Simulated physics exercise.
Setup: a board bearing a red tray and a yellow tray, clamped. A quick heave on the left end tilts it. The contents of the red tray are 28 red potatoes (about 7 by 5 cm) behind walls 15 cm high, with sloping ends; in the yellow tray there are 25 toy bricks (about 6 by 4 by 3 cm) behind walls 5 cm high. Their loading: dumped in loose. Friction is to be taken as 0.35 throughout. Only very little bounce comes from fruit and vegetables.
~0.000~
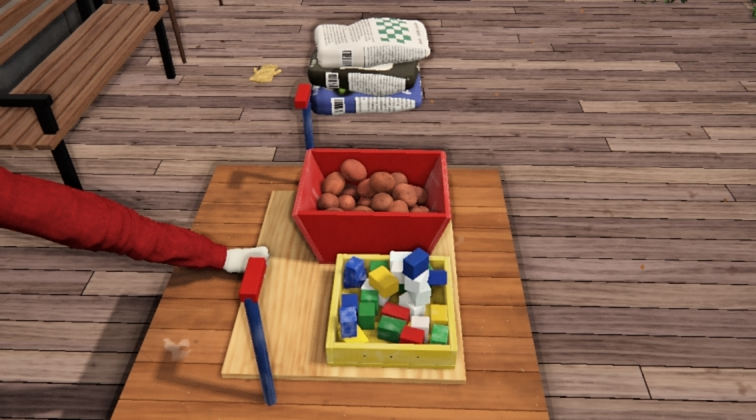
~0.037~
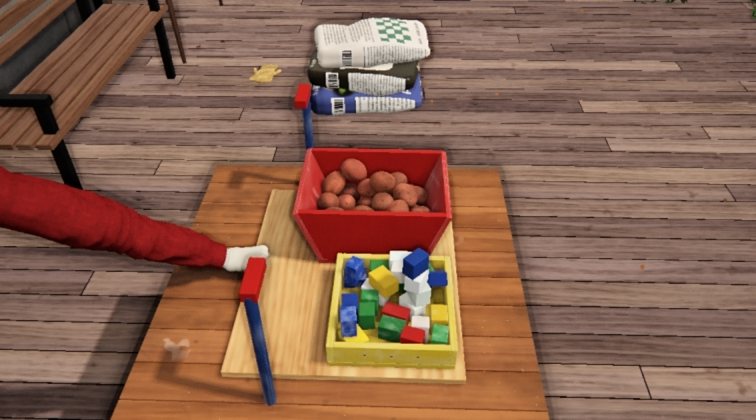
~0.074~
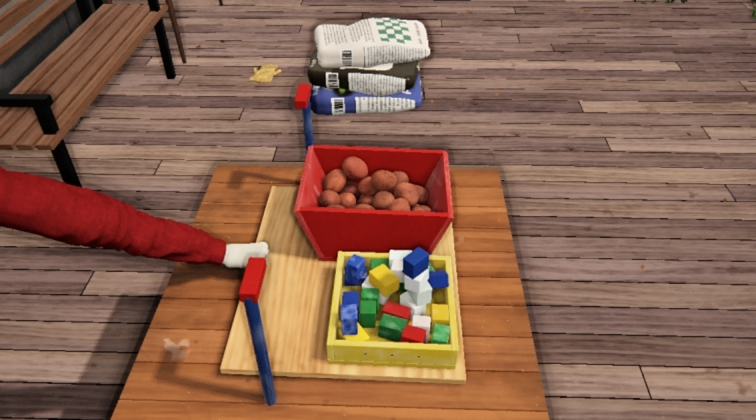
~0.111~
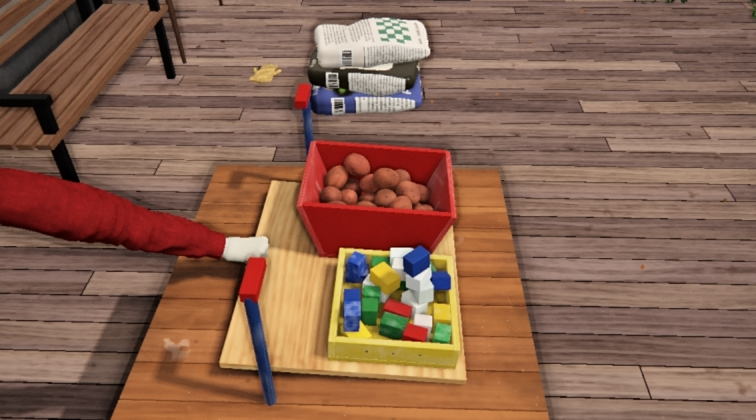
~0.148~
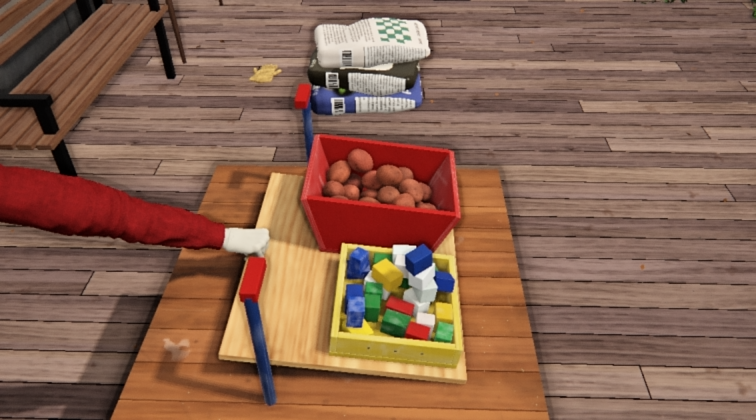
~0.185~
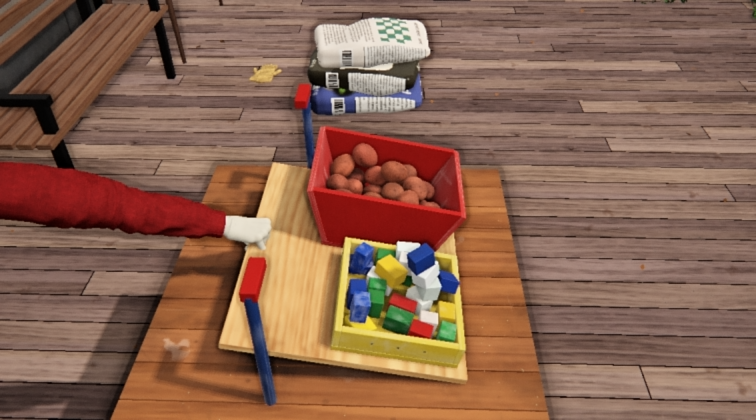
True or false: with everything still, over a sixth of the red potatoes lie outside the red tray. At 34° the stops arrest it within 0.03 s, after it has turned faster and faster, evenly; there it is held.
False.
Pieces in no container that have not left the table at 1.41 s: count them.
I'd guess near 3.
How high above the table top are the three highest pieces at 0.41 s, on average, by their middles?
Their middles sit some 28 cm up.
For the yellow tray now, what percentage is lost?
The yellow tray loses 25 percent of its load.
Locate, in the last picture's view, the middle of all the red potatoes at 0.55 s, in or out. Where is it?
Their middle is at about (434, 178).
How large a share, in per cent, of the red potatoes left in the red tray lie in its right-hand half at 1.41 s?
About 70 per cent.
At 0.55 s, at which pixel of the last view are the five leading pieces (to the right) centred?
Their mean place is roughly (471, 214) in the last picture.
After 0.31 s, it hits the stops.
After 0.41 s, tilt 34°; 0 of 28 out of the red tray and 0 of 25 out of the yellow tray.
After 0.55 s, tilt 34°; 0 of 28 out of the red tray and 0 of 25 out of the yellow tray.
After 0.81 s, tilt 34°; 1 of 28 out of the red tray and 5 of 25 out of the yellow tray.
Final count (at 1.41 s), 1 of 28 out of the red tray and 6 of 25 out of the yellow tray. Asked share, 1 of 28, 4 per cent.
